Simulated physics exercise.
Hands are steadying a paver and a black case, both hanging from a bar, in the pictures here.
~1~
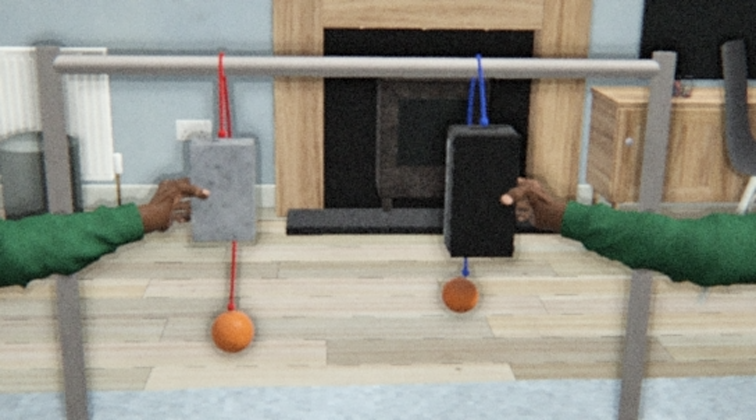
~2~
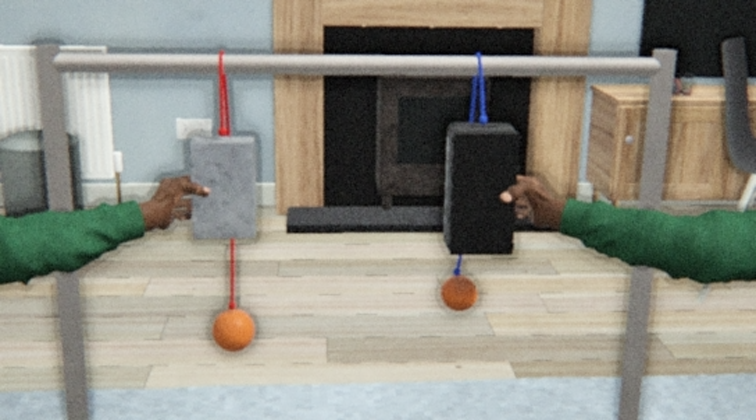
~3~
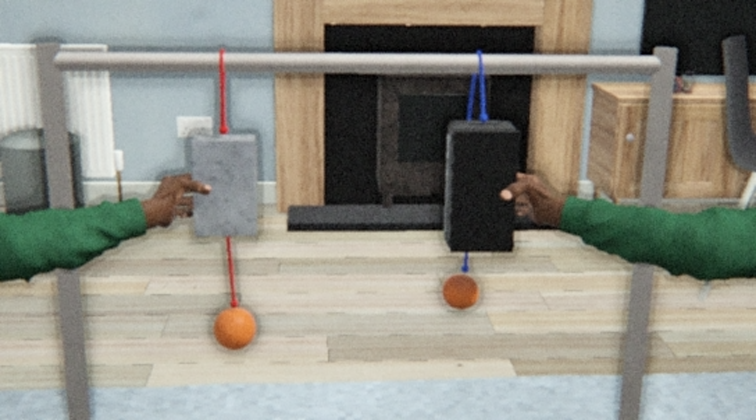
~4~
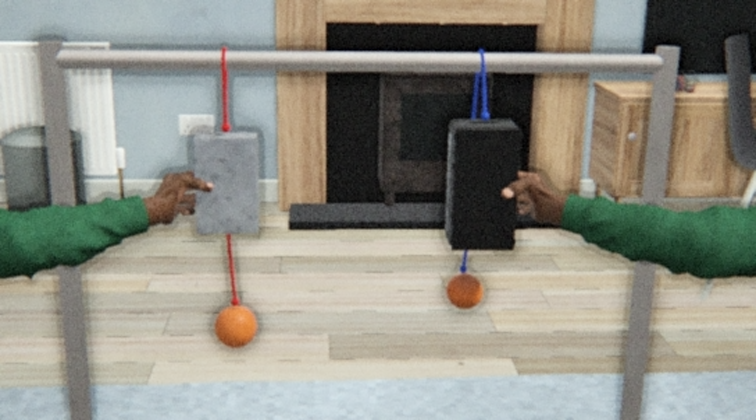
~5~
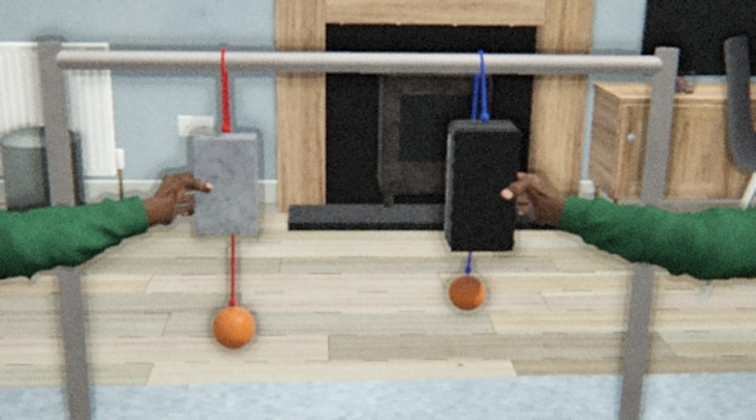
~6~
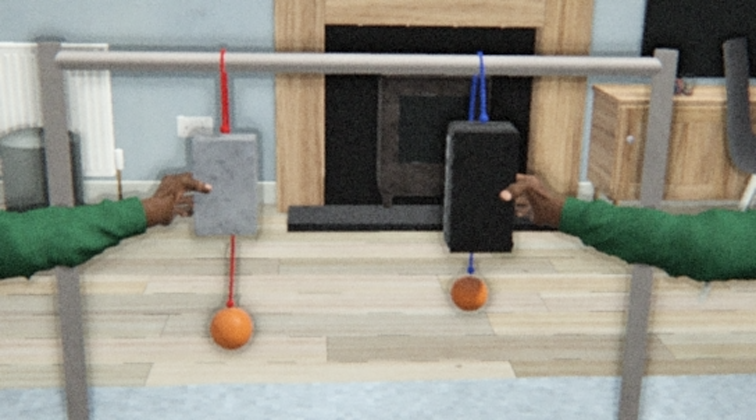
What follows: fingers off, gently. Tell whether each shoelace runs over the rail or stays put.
In order: Well the paver gets pulled down as expected. Well the black case gets pulled down as expected.
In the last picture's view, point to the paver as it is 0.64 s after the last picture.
It has reached (231, 381) by then.
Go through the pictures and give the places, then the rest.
Paver (224, 190); black case (481, 191); left orange (232, 332); right orange (460, 295), in the first frame.
Paver (224, 188); black case (480, 189), in the second frame.
Paver (225, 186); black case (480, 187), in the third frame.
Paver (227, 183); black case (482, 185), in the fourth frame.
Paver (227, 184); black case (481, 186), in the fifth frame.
Paver (226, 185); black case (480, 187); left shoelace only laid over the rail; right shoelace only laid over the rail, in the sixth frame.
Then, 0.32 s after the last picture, paver dropping near (227, 230); black case dropping near (473, 283).
Then, 0.64 s after the last picture, paver dropping near (231, 381); black case on the floor.
Then, 0.96 s after the last picture, paver on the floor; black case on the floor.
At rest, paver on the floor; black case on the floor. The paver drops and the black case pulls its rope through.
